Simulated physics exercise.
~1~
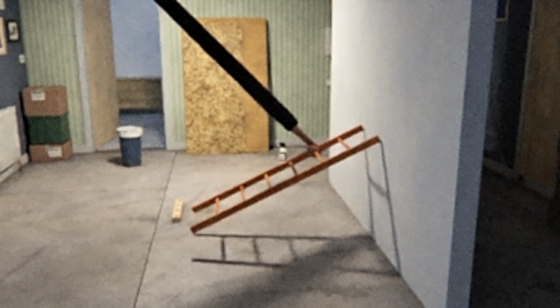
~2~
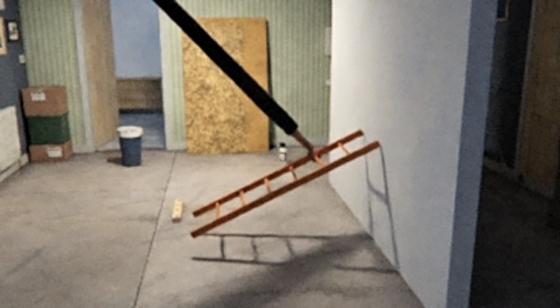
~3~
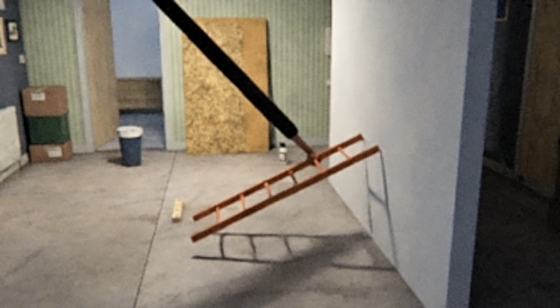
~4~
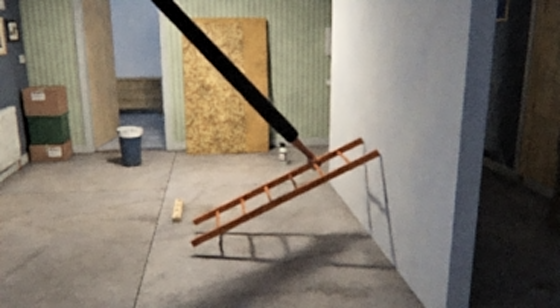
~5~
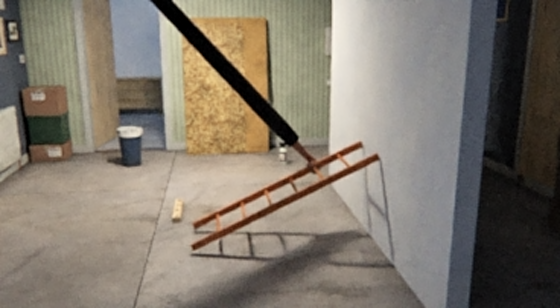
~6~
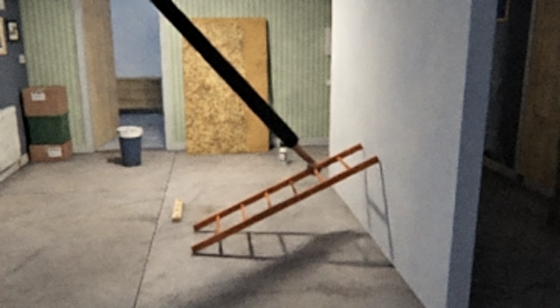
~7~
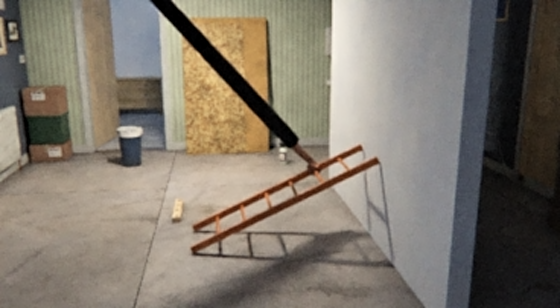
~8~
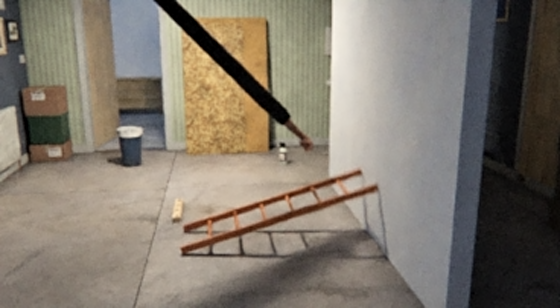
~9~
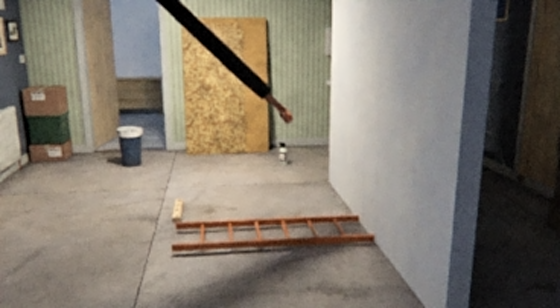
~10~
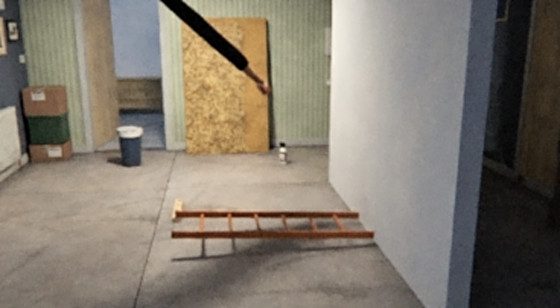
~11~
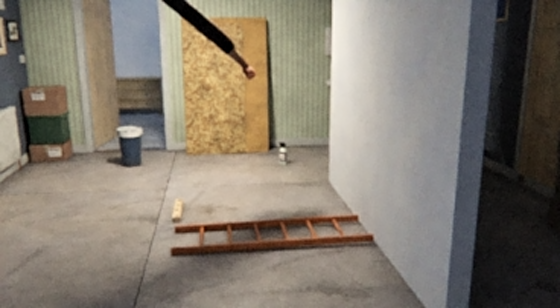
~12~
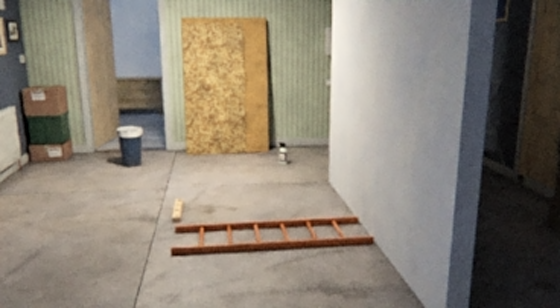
A dark pole or arm held an orange ladder-like gate at a slant against a white wall, then let go and drew back; the gate slipped down, bounced slightly and ended up flat on the hard floor near a small batten.
